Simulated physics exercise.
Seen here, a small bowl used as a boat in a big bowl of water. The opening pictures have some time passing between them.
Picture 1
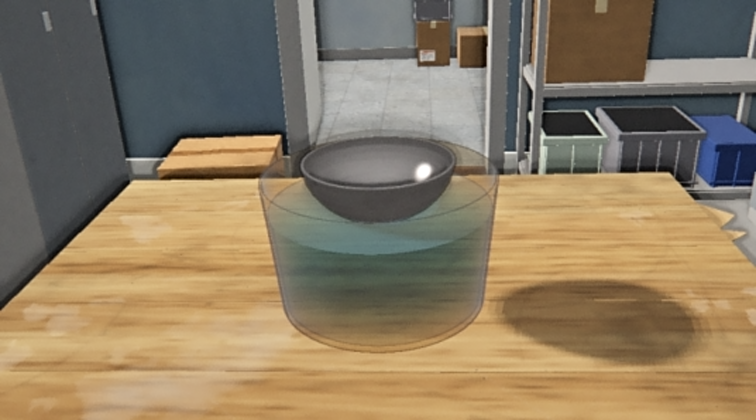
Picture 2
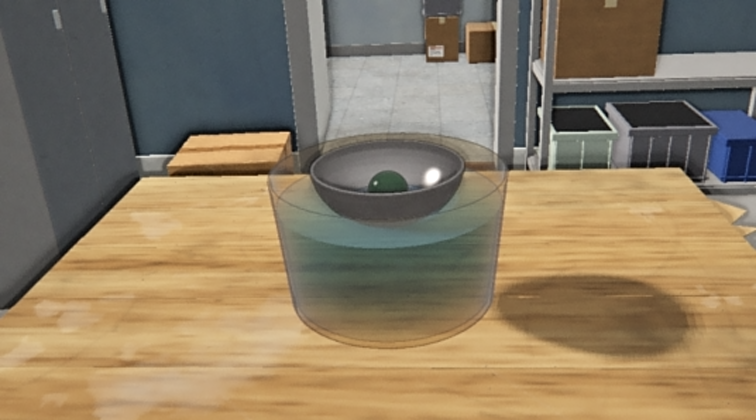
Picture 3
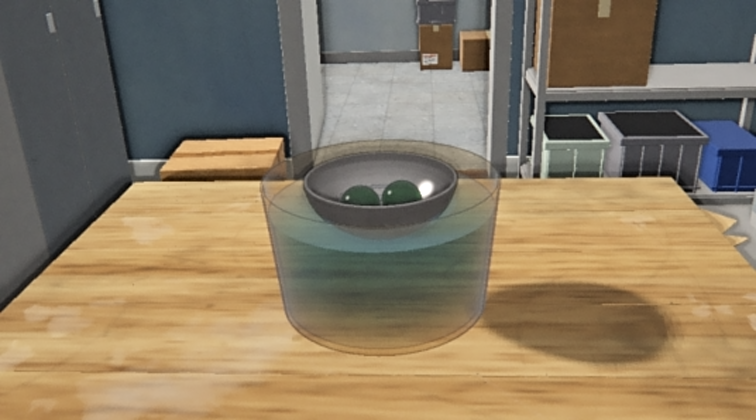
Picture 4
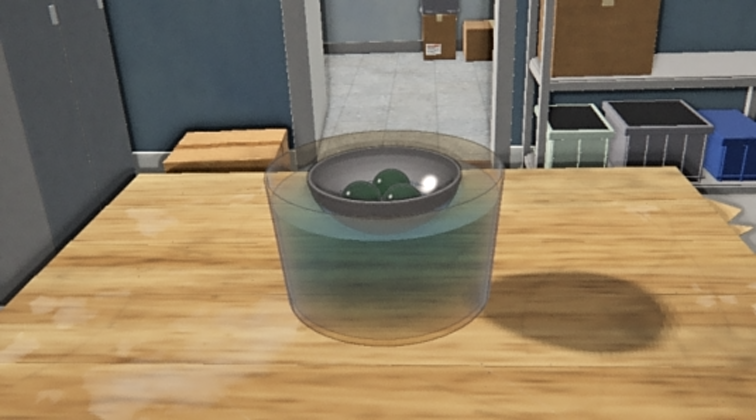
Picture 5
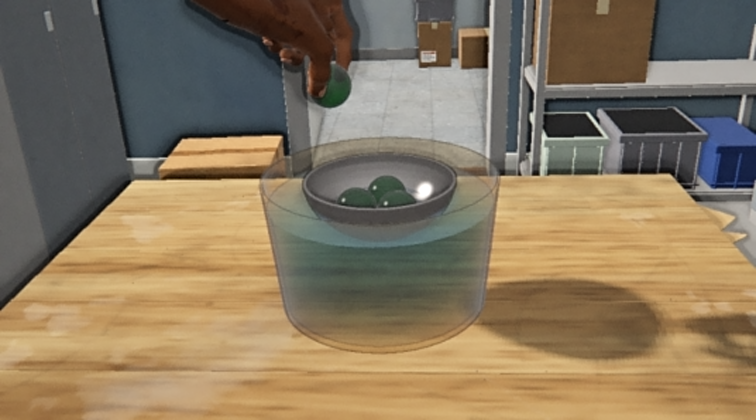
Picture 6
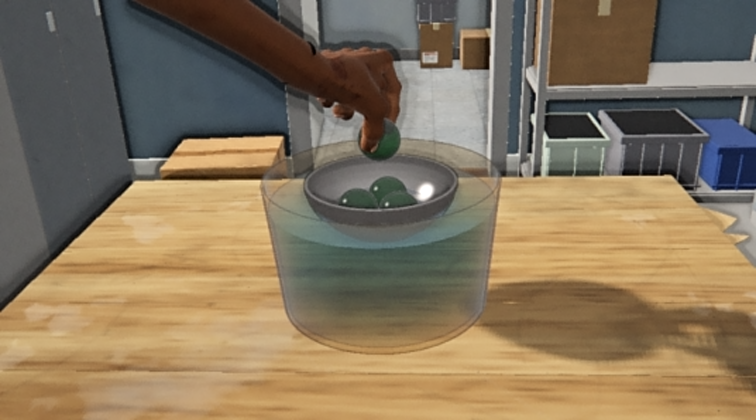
A small bowl floats in water, gaining three green marbles before a hand lowers another toward it.
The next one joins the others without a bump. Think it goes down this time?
No, it stays up.
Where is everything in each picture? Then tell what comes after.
The first picture shows small bowl (378, 161) empty; most of its side above the surface.
The second picture shows small bowl (387, 166) with one aboard; about two thirds of its side above the surface.
The third picture shows small bowl (380, 178) with two aboard; about half of its side above the surface.
The fourth picture shows small bowl (384, 173) with three aboard; about a third of its side above the surface.
The fifth picture shows small bowl (380, 180) with three aboard; about a third of its side above the surface; the next glass marble in the hand at (329, 86).
The sixth picture shows small bowl (381, 181) with three aboard; about a third of its side above the surface; the next glass marble in the hand at (379, 140).
Shortly, the glass marble is in and the small bowl dips.
Then, it steadies; about a fifth of its side above the surface.
At the finish, the small bowl floats; about a fifth of its side above the surface.
